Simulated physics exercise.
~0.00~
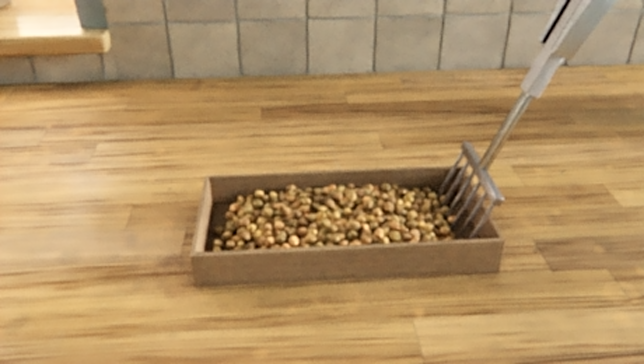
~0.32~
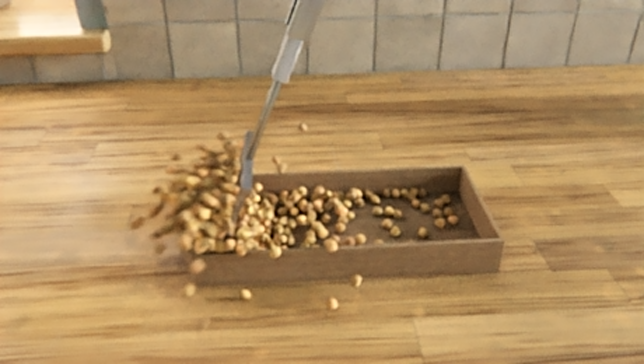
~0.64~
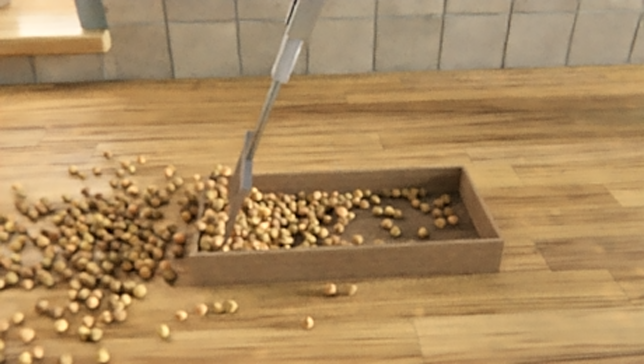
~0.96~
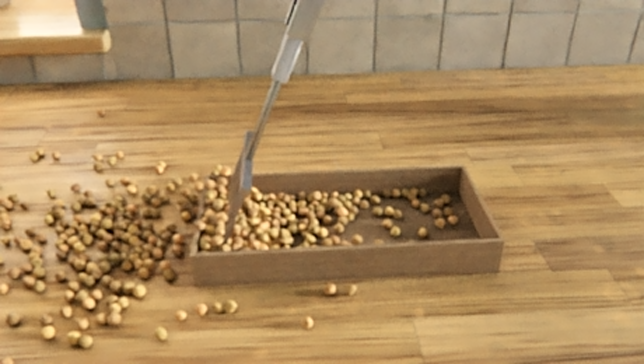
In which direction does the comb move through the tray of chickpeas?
The comb moves to the left, going from the right end of the tray to its left end.
